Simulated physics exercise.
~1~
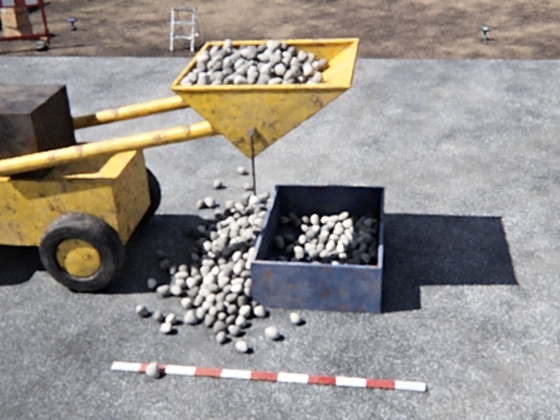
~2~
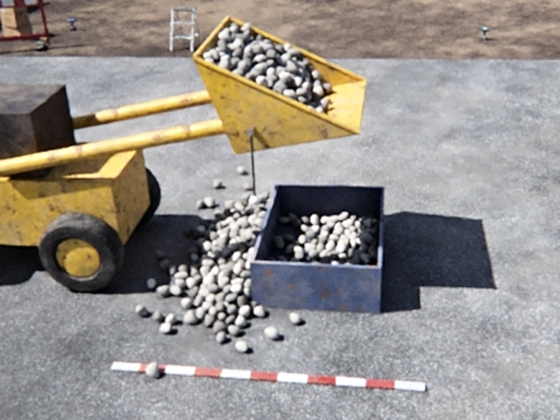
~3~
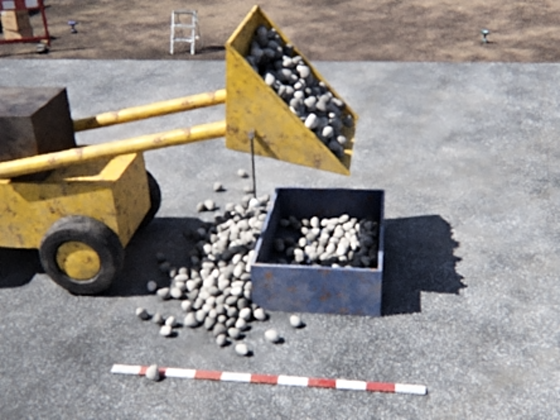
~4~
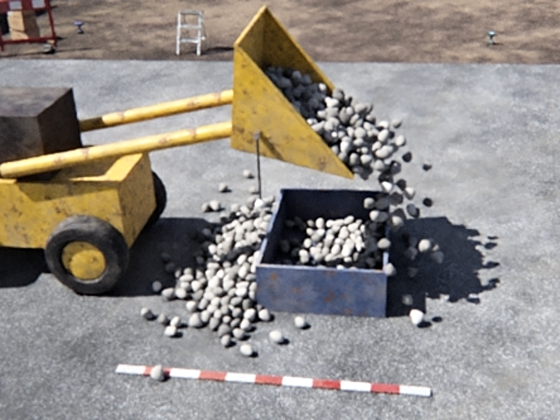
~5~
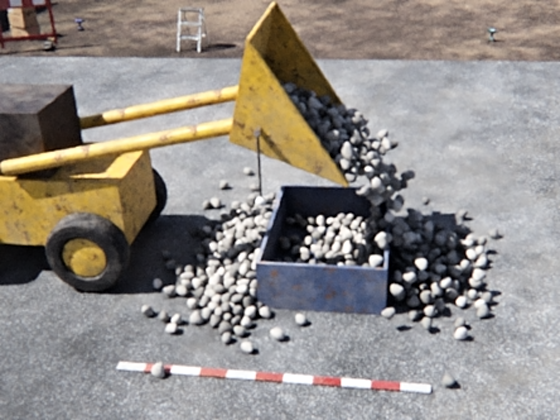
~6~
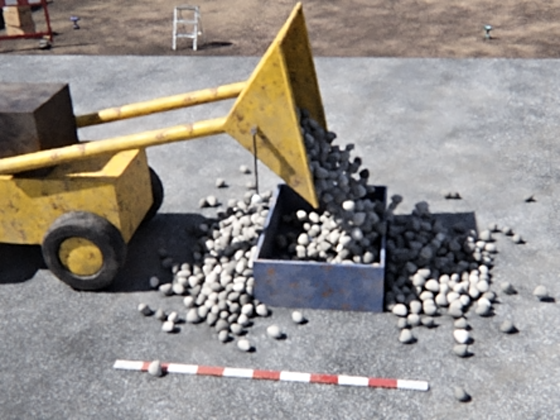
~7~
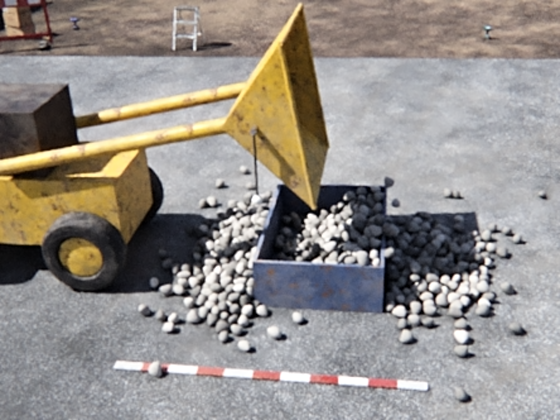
The clip opens on a yellow loader holding a bucket heaped with grey stones above a dark blue bin that is already partly filled, with more stones piled along the bin's left side and a red-and-white striped staff on the ground in front. The bucket tips forward to the right, and its load shifts toward the lower edge. As it tilts further, stones pour over the lip, many landing beyond the bin's right side. The bucket steepens and the stream falls into the bin as well. Finally the bucket hangs empty, the bin is heaped, and stones lie scattered on both sides.
